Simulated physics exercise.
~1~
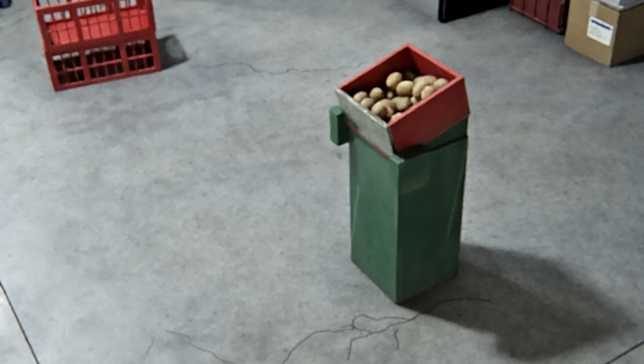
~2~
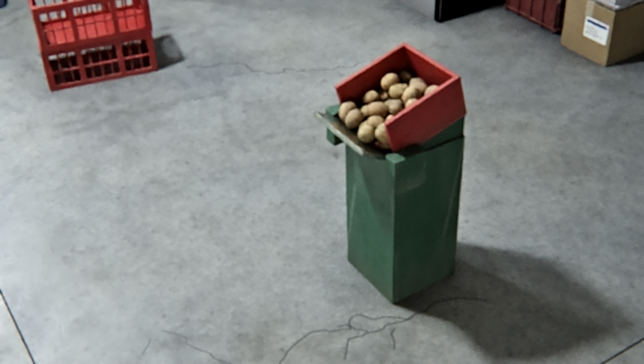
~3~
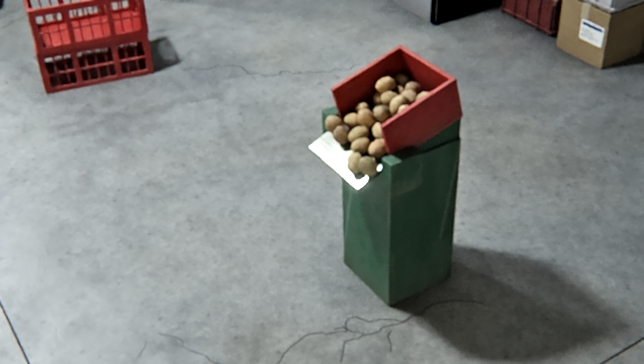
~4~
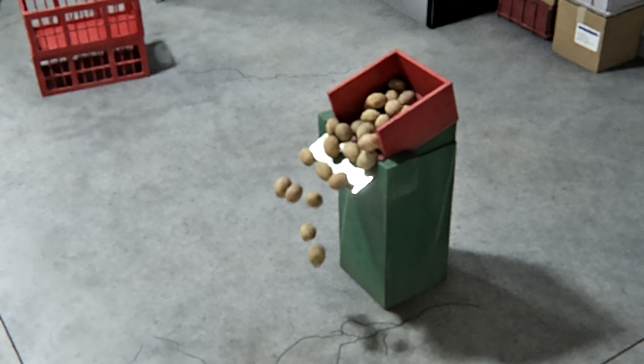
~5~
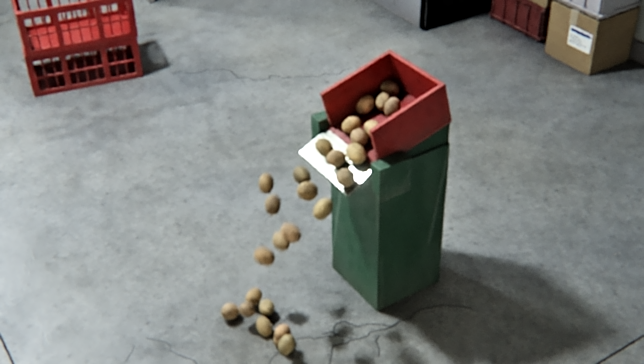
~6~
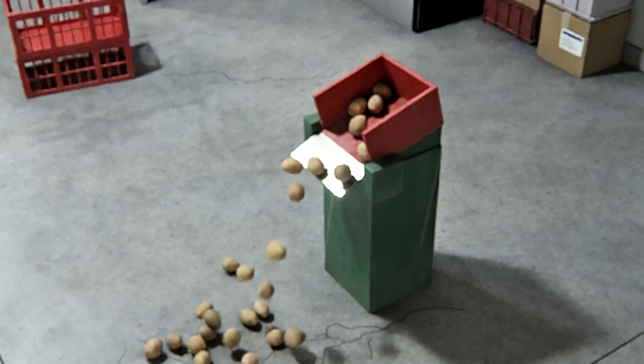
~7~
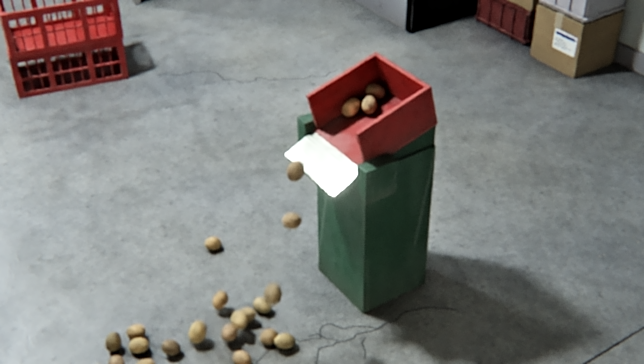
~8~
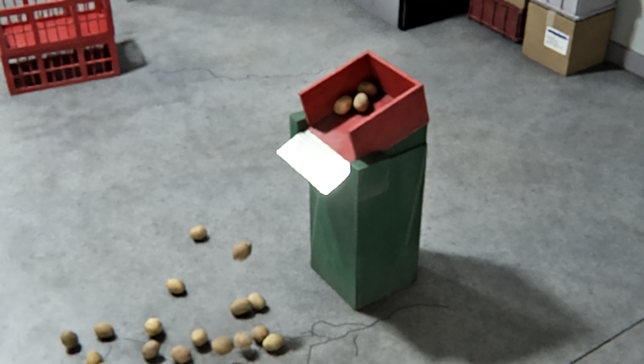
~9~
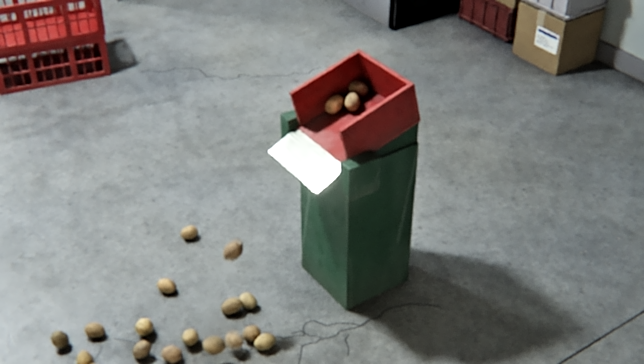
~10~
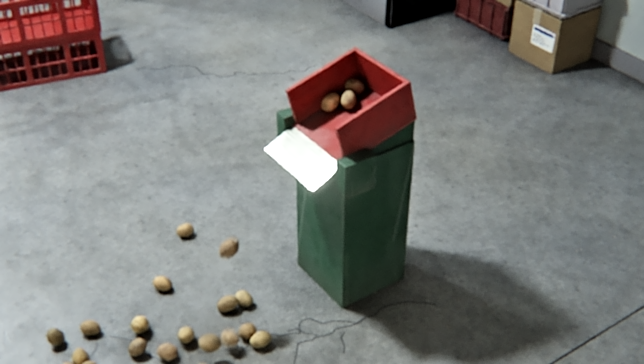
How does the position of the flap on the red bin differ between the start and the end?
At the start the flap is leaning up at the front of the bin, holding the potatoes in. At the end it is on its side, swung down and sticking out to the left.
